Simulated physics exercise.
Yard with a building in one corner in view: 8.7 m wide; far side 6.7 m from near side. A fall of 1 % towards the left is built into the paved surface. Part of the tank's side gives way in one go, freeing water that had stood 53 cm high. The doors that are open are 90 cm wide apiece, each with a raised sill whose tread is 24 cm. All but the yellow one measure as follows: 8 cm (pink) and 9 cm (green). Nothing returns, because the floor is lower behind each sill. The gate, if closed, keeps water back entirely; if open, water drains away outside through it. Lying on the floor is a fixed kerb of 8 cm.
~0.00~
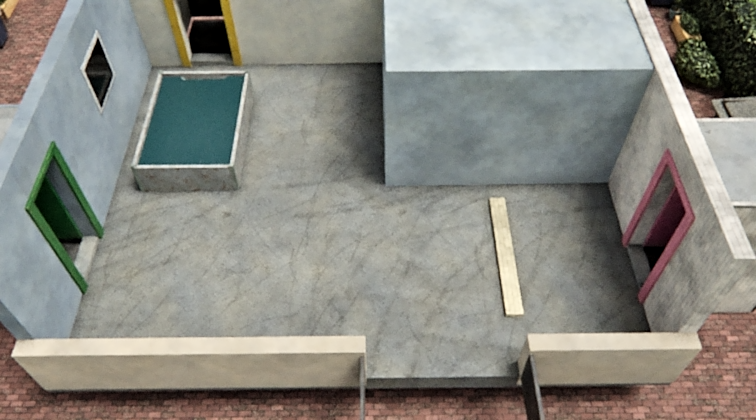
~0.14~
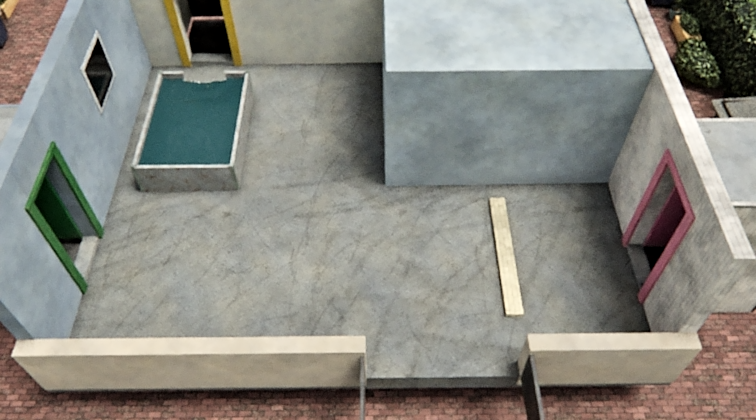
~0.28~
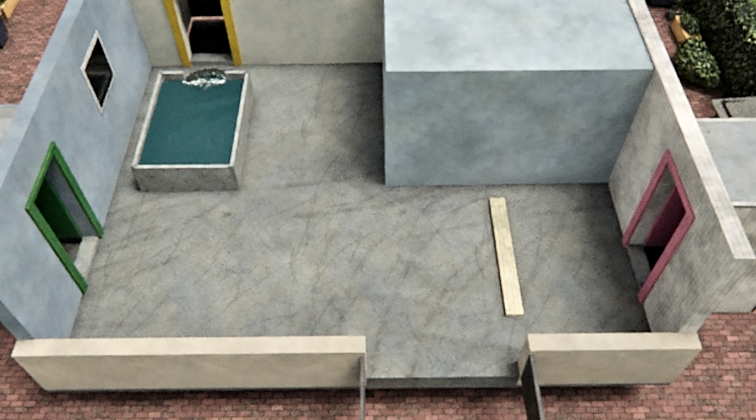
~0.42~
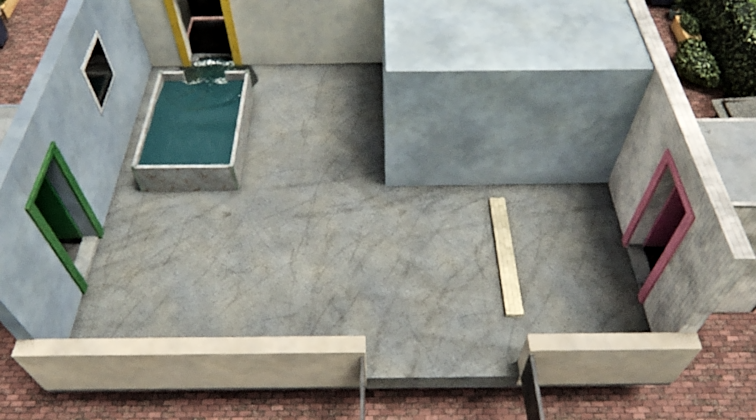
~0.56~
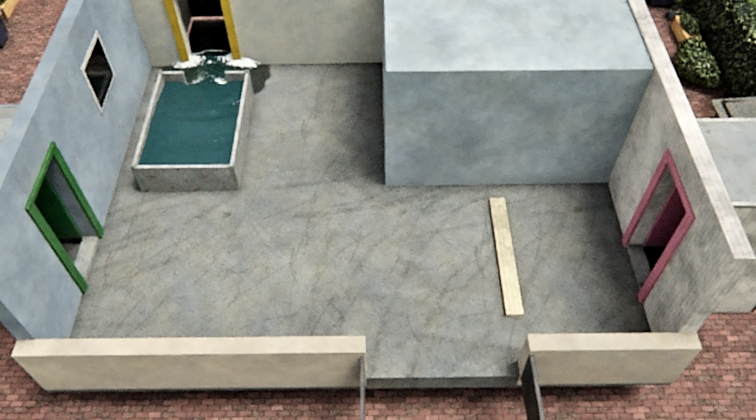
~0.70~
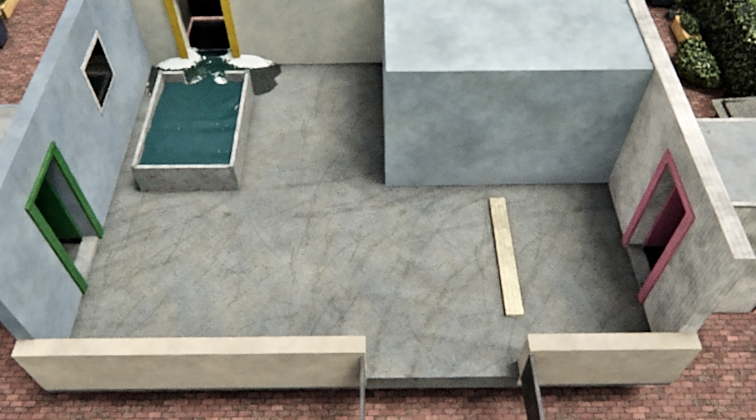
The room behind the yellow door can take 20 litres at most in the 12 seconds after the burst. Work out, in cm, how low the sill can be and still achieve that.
It can be no lower than about 33 cm.
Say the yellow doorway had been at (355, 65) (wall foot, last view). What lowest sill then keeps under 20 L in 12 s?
8.5 cm.
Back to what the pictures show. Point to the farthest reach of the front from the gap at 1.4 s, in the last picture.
I'd put the front's tip around (344, 64).
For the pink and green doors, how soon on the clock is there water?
Arrival: Pink not in the 12 s, green 3.2 s.
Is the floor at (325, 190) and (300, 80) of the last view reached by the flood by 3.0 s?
I'd call the first spared by the flood and the second touched by the flood.
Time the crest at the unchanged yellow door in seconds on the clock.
Peak time: Around 2.0 s.
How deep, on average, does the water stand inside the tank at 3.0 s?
It averages near 30 cm.
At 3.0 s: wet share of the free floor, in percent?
Approximately 20 % of the floor.
After 1.4 s water covers 10 % of the floor, deepest (34 cm) near (153, 67); 31 cm at the yellow door, 126 litres in over its 11 cm sill.
After 3.0 s water covers 20 % of the floor, deepest (27 cm) near (213, 66); 26 cm at the yellow door, 358 litres in over its 11 cm sill.
After 12.0 s water covers 65 % of the floor, deepest (10 cm) near (153, 67); 9 cm at the yellow door, 558 litres in over its 11 cm sill.
At the yellow door as built, the water arrived by 0.5 s and peaked near 32 cm at 2.0 s.
Run again over the same 12 s with other heights there, 76 litres in over 27.5 cm, 5 litres over 37 cm. The limit of 20 litres is kept from about 33 cm up.
